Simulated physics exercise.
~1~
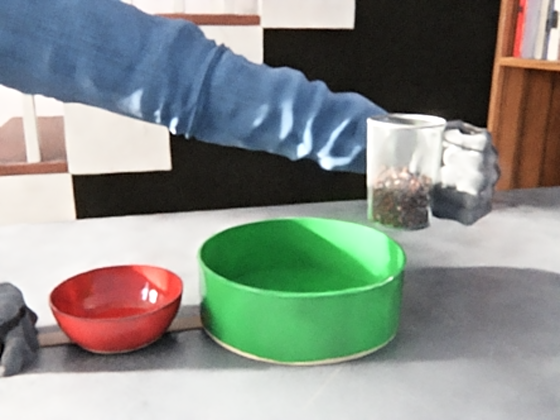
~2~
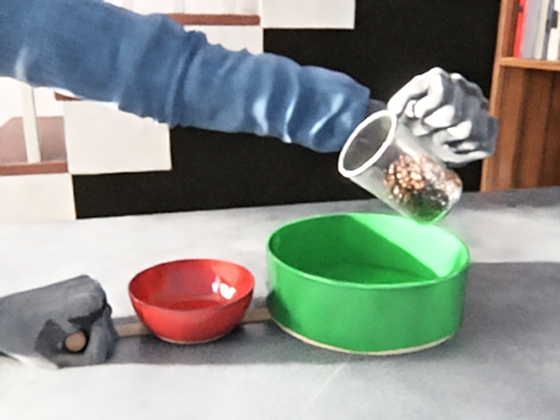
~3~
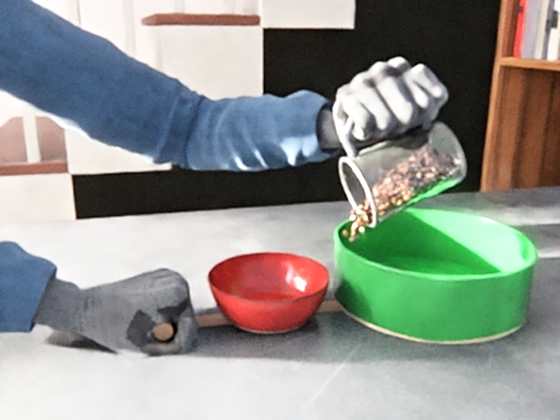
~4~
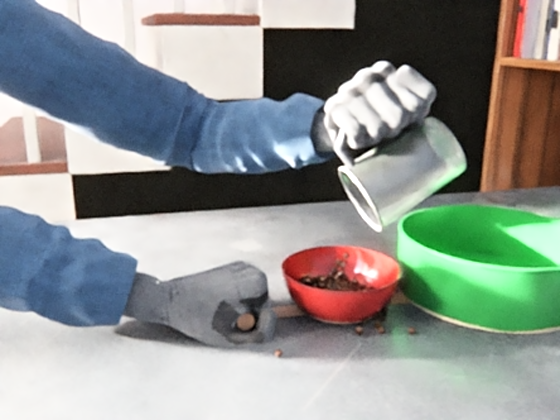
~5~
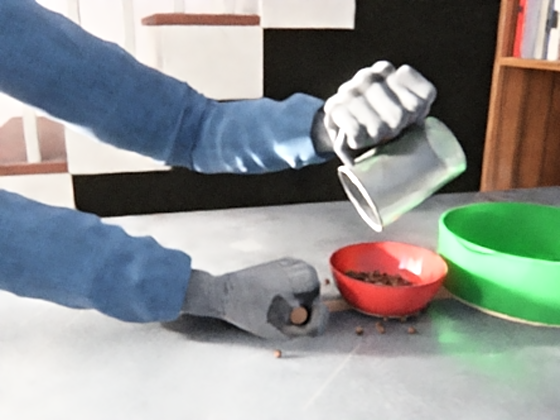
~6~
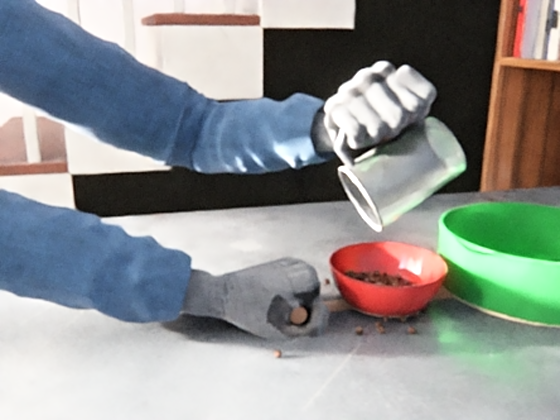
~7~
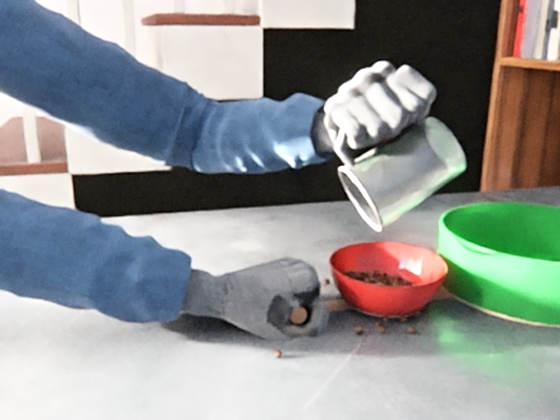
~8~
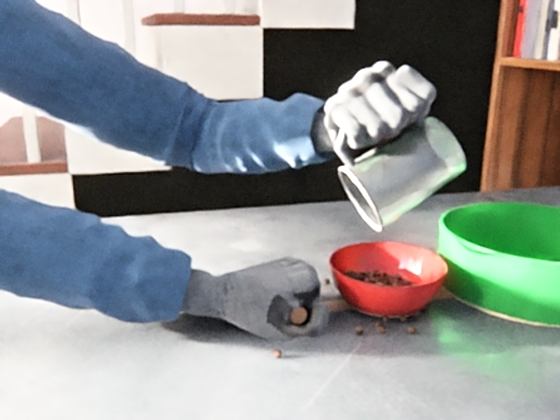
On a grey table, gloved hands sliding a green pot and red bowl right while tipping coffee beans, most landing in the bowl.
